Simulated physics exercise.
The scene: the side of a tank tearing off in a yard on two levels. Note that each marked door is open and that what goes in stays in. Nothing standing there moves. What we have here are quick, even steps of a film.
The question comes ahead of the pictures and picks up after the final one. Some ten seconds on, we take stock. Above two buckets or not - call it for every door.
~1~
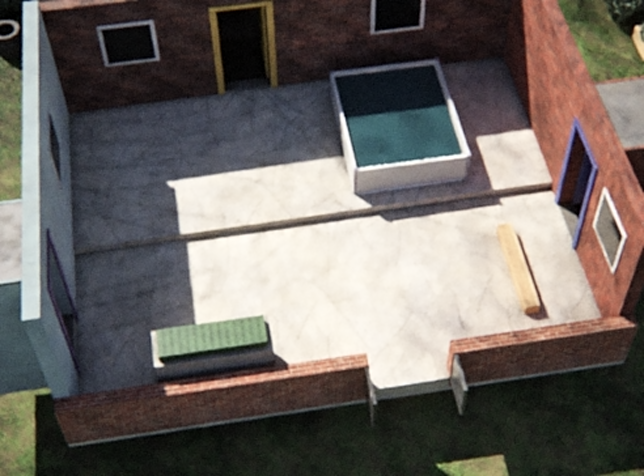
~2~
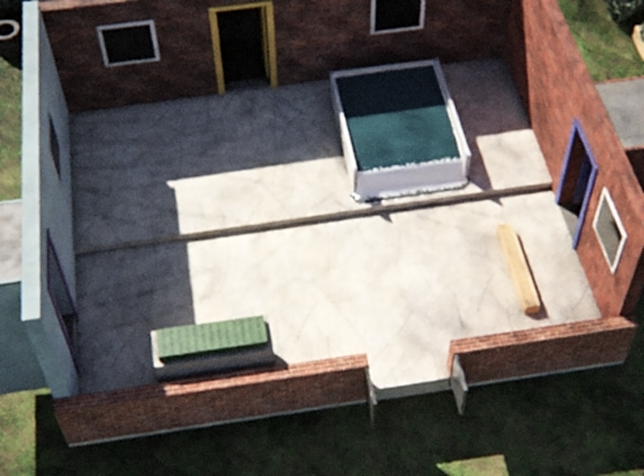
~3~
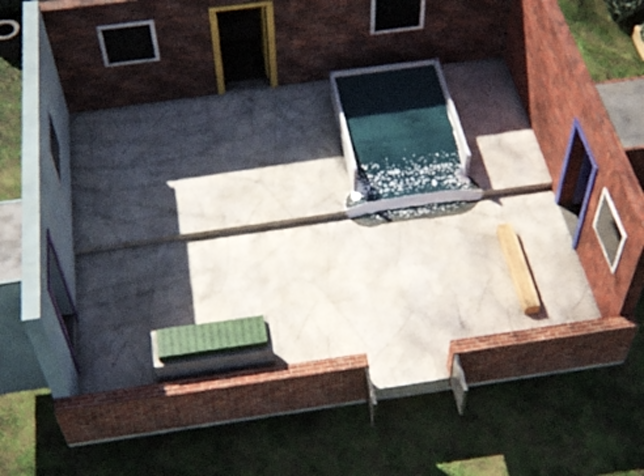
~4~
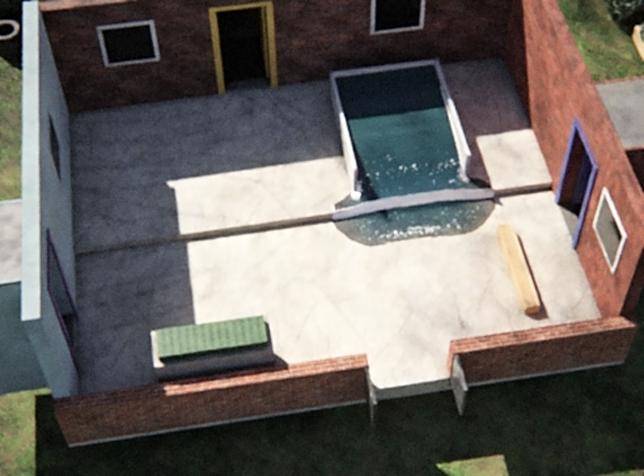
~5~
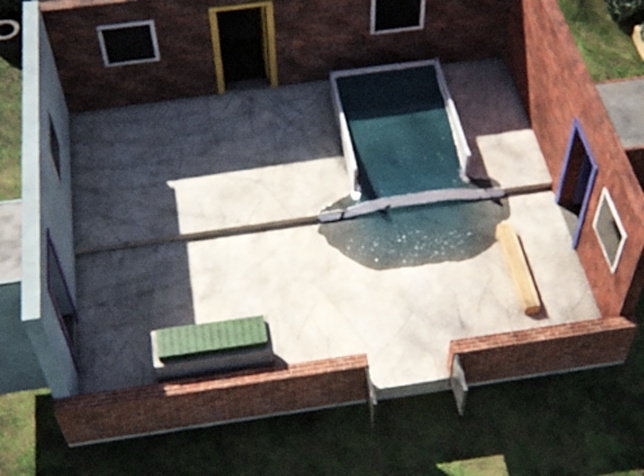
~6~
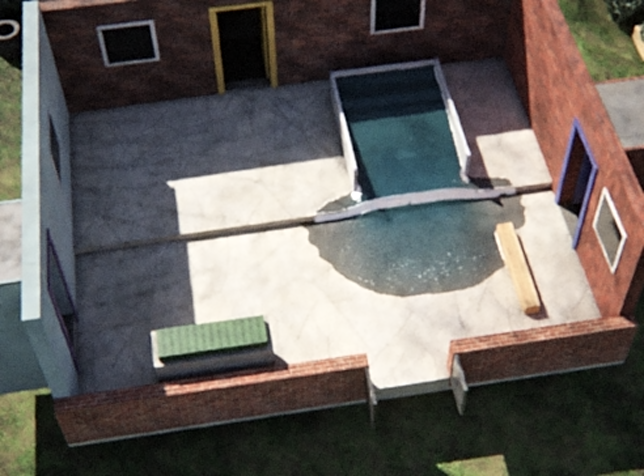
Blue door: Above two buckets; yellow door: Not above two buckets; purple door: Not above two buckets.
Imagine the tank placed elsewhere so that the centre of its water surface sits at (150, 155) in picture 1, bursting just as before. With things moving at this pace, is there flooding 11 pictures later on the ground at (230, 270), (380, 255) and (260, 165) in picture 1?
First spot gets drenched, second spot stays unwetted, third spot stays unwetted.
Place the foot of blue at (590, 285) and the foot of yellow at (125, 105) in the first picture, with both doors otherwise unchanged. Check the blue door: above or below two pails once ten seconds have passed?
Result: Blue one rises above.
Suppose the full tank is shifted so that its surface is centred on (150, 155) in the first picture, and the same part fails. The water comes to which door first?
The purple door is the first one.
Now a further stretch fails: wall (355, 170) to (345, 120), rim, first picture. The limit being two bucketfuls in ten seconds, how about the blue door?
Blue: Remains below.
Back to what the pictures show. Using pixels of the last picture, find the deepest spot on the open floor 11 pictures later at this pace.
My pick is (508, 345).
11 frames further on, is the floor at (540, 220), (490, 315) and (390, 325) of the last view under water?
Same order as asked: Drenched; drenched; drenched.
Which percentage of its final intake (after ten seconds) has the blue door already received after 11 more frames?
Near 5 per cent, give or take.
A moment on, water covers 25 % of the floor; the blue door not reached, the yellow door not reached, the purple door not reached.
Next, water covers 30 % of the floor; the blue door under two buckets in, the yellow door not reached, the purple door not reached.
Then, water covers 35 % of the floor; the blue door over two buckets in, the yellow door not reached, the purple door not reached.
Later, water covers 50 % of the floor; the blue door over two buckets in, the yellow door not reached, the purple door wet at the sill, nothing in.
In the end, water covers 55 % of the floor; the blue door over two buckets in, the yellow door not reached, the purple door wet at the sill, nothing in.
